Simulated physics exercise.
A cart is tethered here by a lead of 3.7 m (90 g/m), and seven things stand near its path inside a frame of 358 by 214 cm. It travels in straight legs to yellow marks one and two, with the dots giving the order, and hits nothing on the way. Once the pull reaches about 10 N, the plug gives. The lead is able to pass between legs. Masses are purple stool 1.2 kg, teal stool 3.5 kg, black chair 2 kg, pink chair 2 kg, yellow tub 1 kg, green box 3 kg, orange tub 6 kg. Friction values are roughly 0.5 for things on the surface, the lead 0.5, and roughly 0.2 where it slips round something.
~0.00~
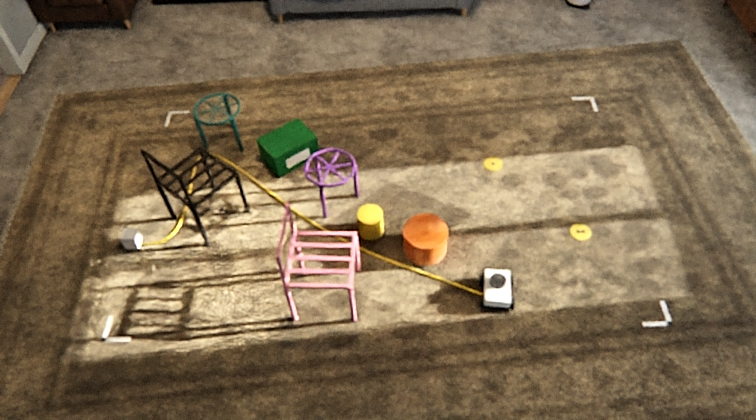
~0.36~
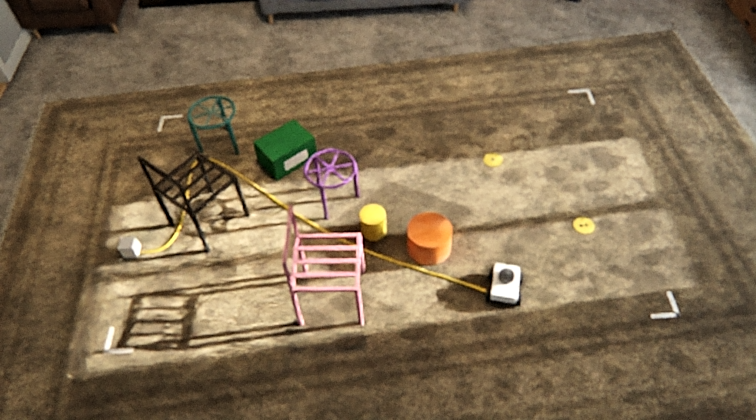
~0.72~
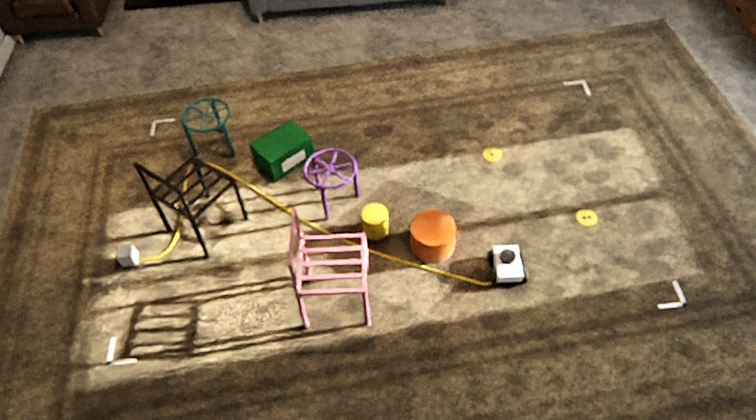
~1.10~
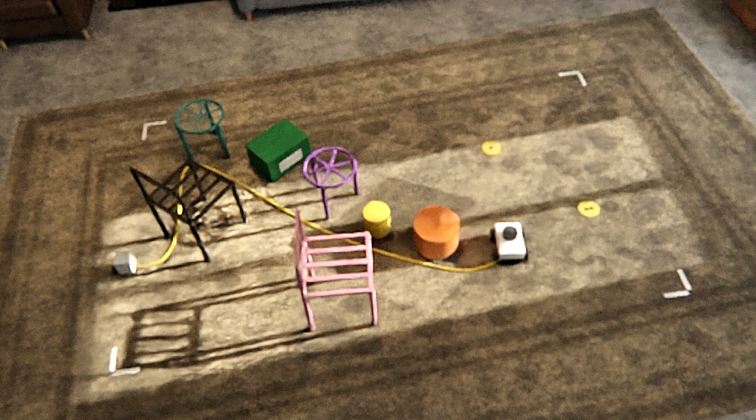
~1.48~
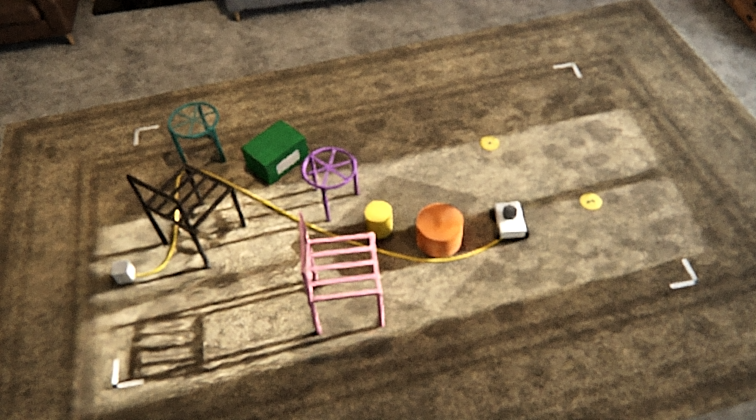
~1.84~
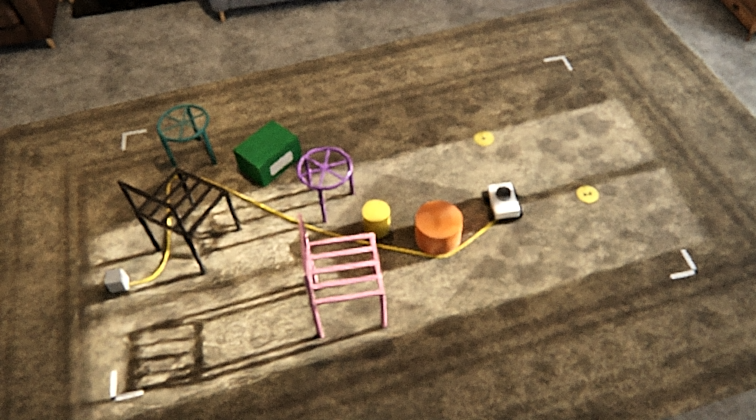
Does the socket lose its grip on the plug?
No, the plug stays in.
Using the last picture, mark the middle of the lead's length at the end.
(340, 231) or so.
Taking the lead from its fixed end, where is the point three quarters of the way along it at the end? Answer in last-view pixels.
Roughly at (472, 242).
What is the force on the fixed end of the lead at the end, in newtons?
It ends up near 0 N.
At 3.0 s, cart at (492, 167), lead slack at the fixed end; nothing else has moved.
At 4.2 s, cart at (498, 145), lead slack at the fixed end; nothing else has moved.
At 5.3 s, cart at (546, 171), lead slack at the fixed end; nothing else has moved.
At 6.5 s, cart at (587, 194), lead slack at the fixed end; nothing else has moved.
At 6.9 s, cart at (587, 194), lead slack at the fixed end; nothing else has moved.
